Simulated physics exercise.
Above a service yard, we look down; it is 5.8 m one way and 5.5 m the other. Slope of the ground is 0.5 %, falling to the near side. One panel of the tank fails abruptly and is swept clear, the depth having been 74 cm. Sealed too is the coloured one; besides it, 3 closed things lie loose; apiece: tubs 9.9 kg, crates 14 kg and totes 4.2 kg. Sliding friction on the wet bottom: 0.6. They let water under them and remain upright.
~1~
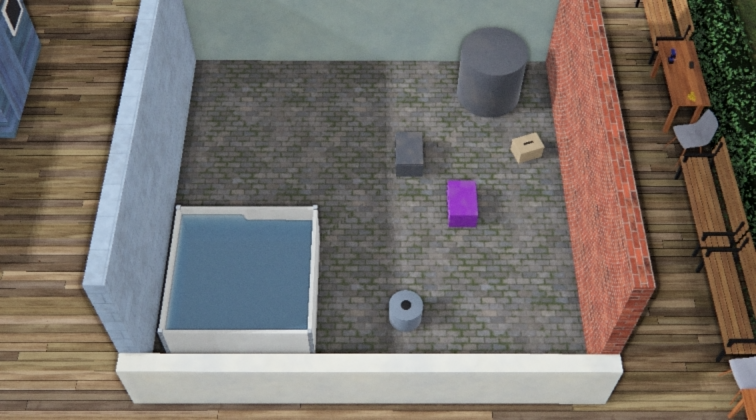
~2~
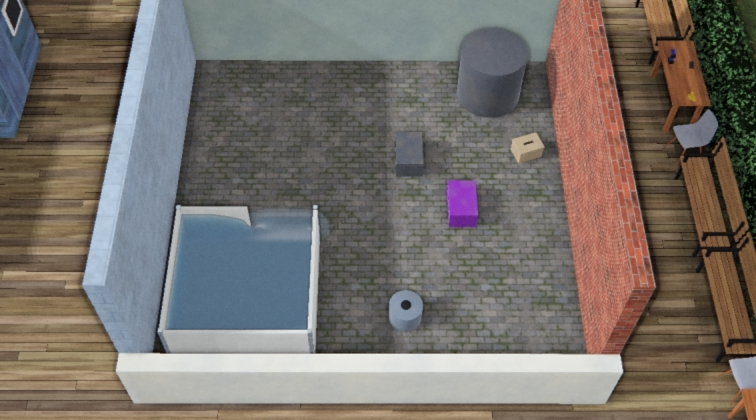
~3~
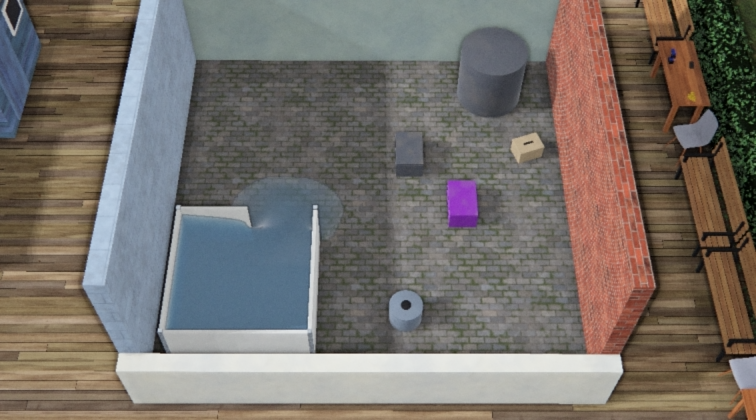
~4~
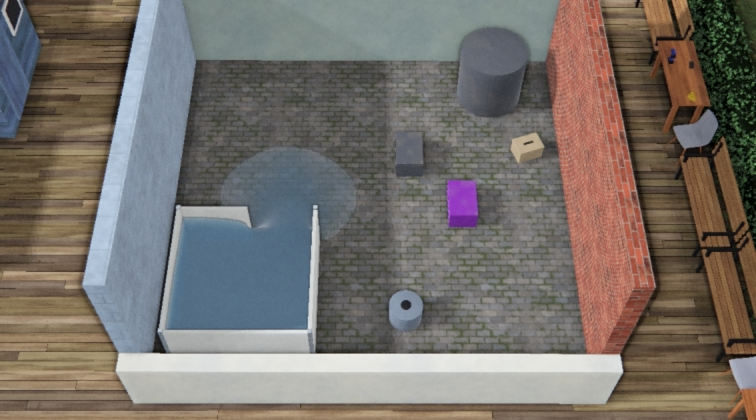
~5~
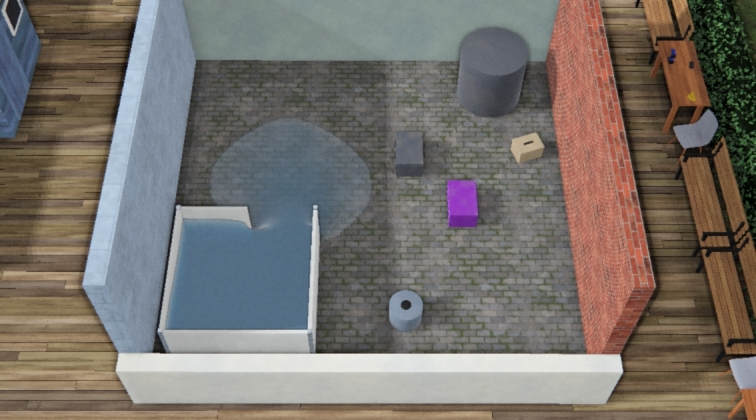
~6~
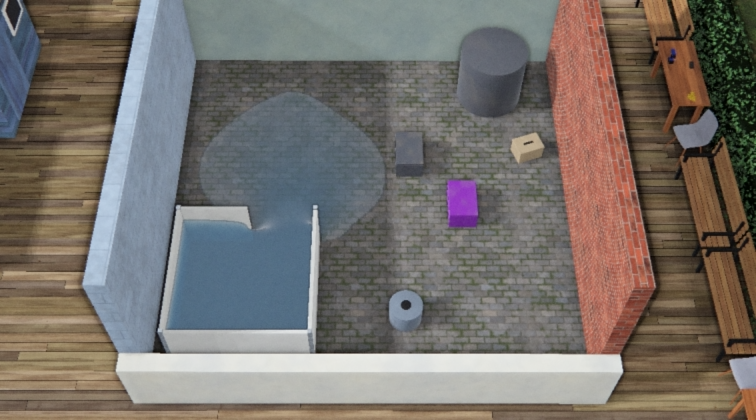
A paved service yard is seen from high above, ringed by pale blue, grey-green, red brick and white walls, with wooden decking outside. A white-walled tank of blue water fills the near left corner, while a purple crate, grey box, small tan box, grey-blue cylinder and large dark drum stand around the paving. Part of the tank's far side opens and water fans out across the far left paving, the objects and camera staying still.
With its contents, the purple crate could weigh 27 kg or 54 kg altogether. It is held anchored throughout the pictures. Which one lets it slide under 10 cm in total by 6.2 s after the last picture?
It's likely that the extra mass is unnecessary.
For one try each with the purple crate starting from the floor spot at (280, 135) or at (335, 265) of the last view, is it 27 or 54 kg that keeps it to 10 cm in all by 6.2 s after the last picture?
At the first place nothing works, and at the second the small mass does it.
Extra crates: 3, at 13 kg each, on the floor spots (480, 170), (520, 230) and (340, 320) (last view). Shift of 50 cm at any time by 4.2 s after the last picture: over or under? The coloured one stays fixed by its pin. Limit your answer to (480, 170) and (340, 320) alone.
So the first one crosses the line and the second one stays inside.
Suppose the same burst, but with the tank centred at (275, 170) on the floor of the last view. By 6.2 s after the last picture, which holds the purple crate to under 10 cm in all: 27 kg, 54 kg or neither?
So then the lighter weight suffices.
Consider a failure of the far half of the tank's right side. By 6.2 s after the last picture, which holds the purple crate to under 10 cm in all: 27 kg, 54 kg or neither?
With that failure, no mass keeps it.
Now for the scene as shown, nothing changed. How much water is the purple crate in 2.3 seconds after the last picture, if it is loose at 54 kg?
Close to 1 cm deep.
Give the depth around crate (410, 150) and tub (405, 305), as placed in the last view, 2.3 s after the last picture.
Around 4 cm and 0 cm.
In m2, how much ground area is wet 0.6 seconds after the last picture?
Some 15 m2 of it.
Then, 0.6 s after the last picture the purple crate would be 0 cm from its start with 27 kg and 0 cm from its start with 54 kg; 0 cm of water round it then.
Then, 2.3 s after the last picture the purple crate would be 0 cm from its start with 27 kg and 0 cm from its start with 54 kg; 1 cm of water round it then.
Then, 4.2 s after the last picture the purple crate would be 0 cm from its start with 27 kg and 0 cm from its start with 54 kg; 3 cm of water round it then.
Then, 6.2 s after the last picture the purple crate would be 0 cm from its start with 27 kg and 0 cm from its start with 54 kg; 5 cm of water round it then.
